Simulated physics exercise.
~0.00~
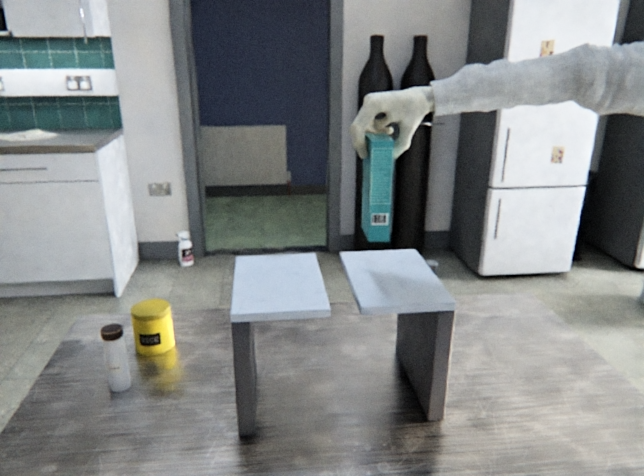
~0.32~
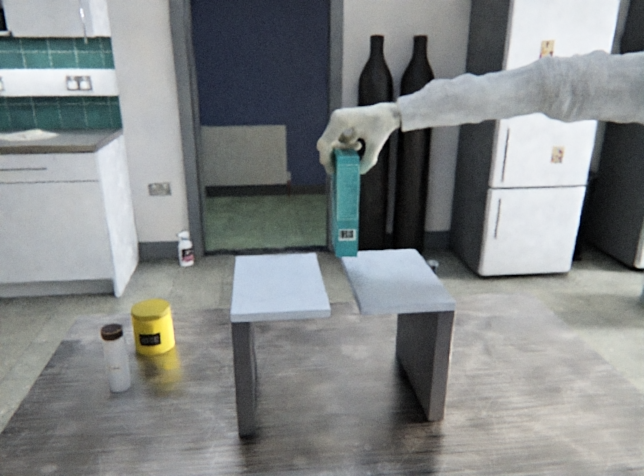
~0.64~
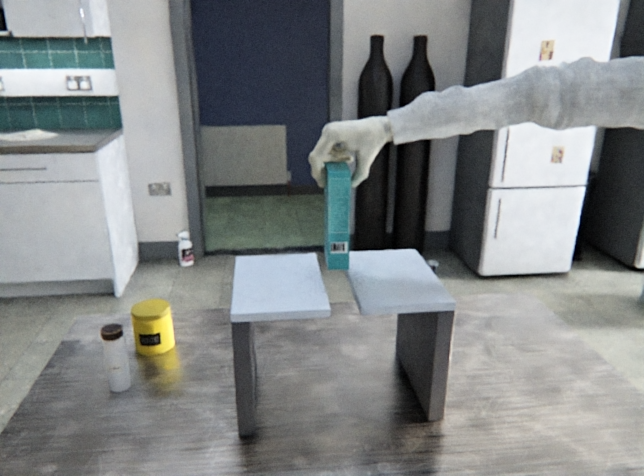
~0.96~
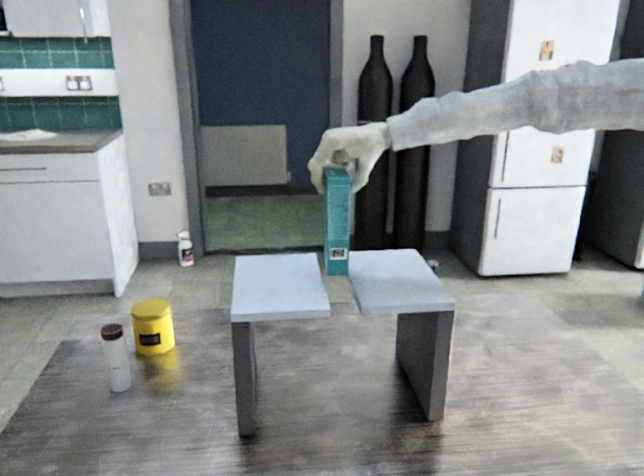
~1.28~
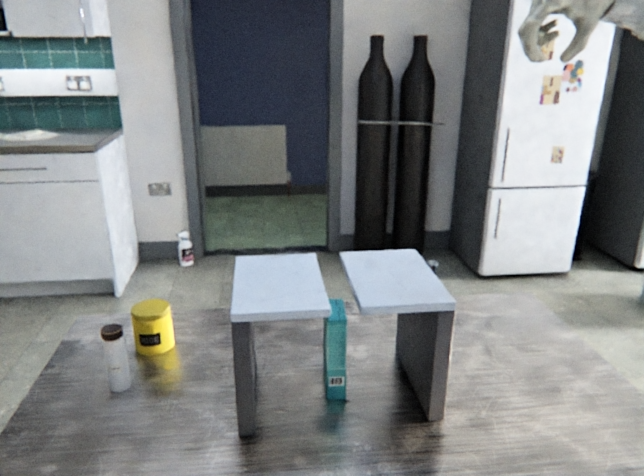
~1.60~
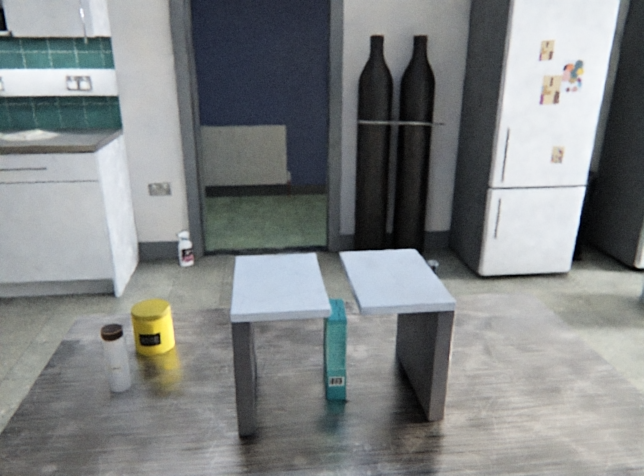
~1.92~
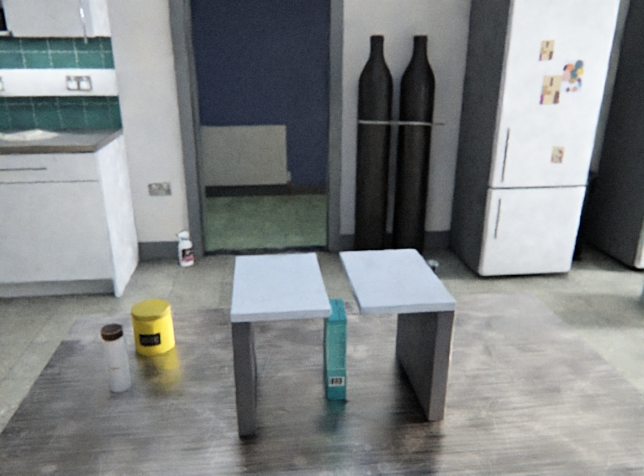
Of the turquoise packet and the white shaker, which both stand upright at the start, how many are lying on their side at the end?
None of them are. The turquoise packet stands upright in the gap between the stands, and the white shaker is still standing on the left.
